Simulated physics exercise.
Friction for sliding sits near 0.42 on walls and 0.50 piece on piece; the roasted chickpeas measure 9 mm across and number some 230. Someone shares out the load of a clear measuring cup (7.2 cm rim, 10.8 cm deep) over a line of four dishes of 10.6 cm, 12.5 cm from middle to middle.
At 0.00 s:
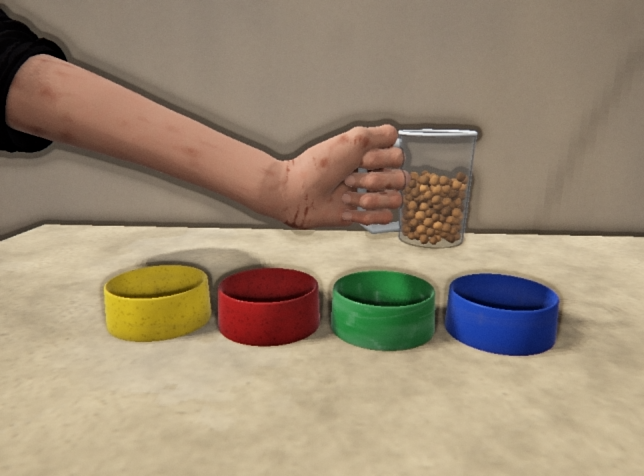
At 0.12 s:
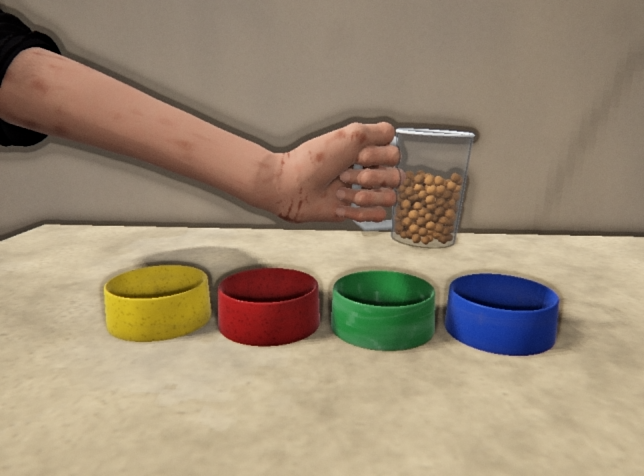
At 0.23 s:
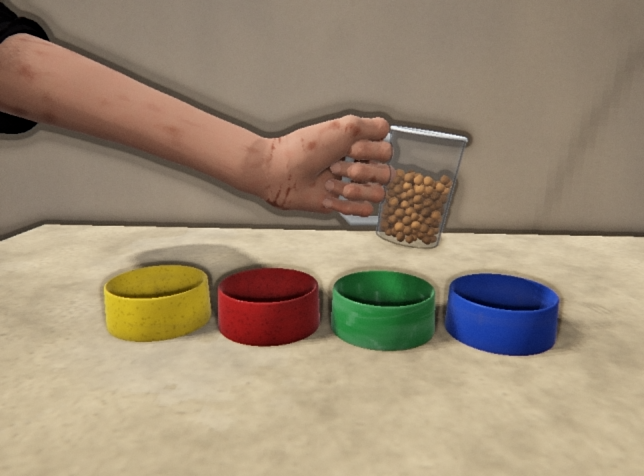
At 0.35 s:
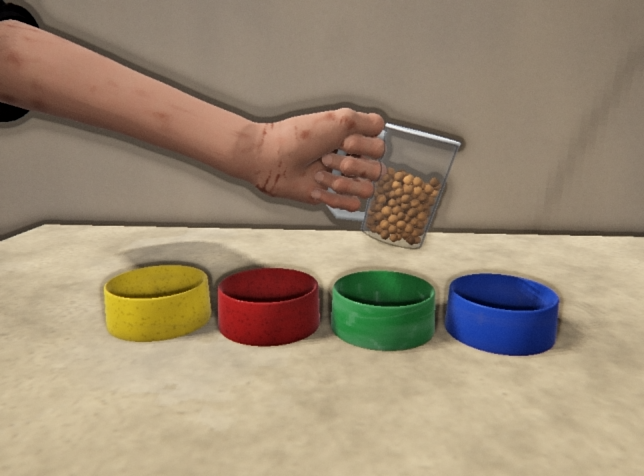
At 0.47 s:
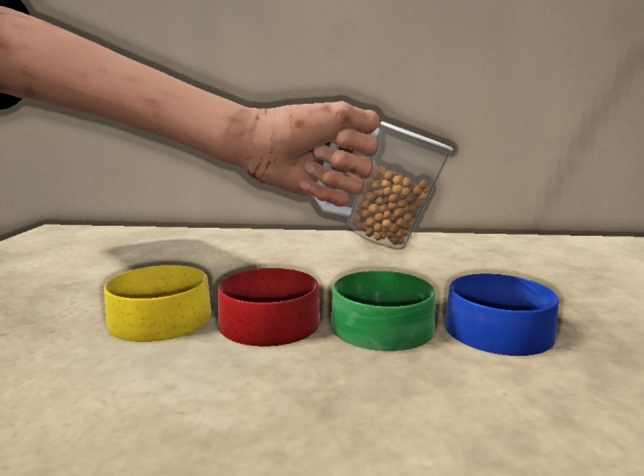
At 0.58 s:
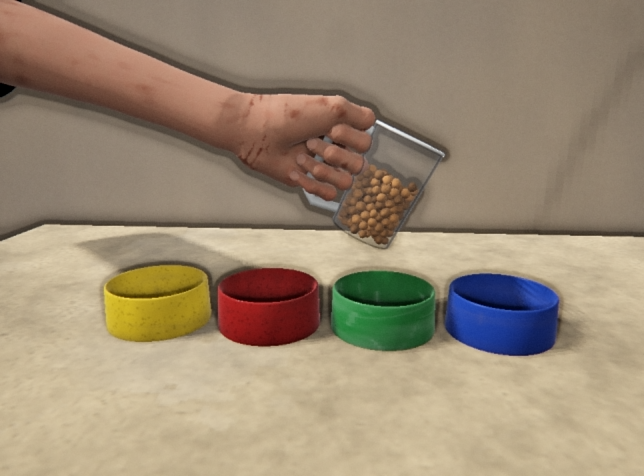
Above four colored dishes, a hand moves a cup of chickpeas left, tilting it rightward.
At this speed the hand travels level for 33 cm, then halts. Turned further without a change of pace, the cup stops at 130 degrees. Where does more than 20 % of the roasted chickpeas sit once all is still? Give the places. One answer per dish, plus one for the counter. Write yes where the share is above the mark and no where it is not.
Red: Yes, blue: No, green: No, yellow: No, counter: No.
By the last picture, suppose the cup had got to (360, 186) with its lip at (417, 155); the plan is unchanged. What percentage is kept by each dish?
You'd end up with red at 0, blue at 0, green at 0 and yellow at 90.
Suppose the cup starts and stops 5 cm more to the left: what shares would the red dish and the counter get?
Then the red dish would get 50 and the counter 30.
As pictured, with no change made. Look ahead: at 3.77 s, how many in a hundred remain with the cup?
0 per cent.
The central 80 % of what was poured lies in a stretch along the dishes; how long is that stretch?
Length: Approx. 6 cm.
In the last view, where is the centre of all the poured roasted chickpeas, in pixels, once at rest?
Somewhere around (266, 307) in the final frame.
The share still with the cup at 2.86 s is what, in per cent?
Reading: Approx. 0 %.
After 1.95 s, tilt 91 degrees; cup holds 100 %.
Then, at 2.86 s, tilt 130 degrees; cup holds 0 %, red 100 %.
After 3.77 s, tilt 130 degrees; cup holds 0 %, red 100 %.
In the end, at 4.1 s, red 100 %, blue 0 %, green 0 %, yellow 0 %, counter 0 %.
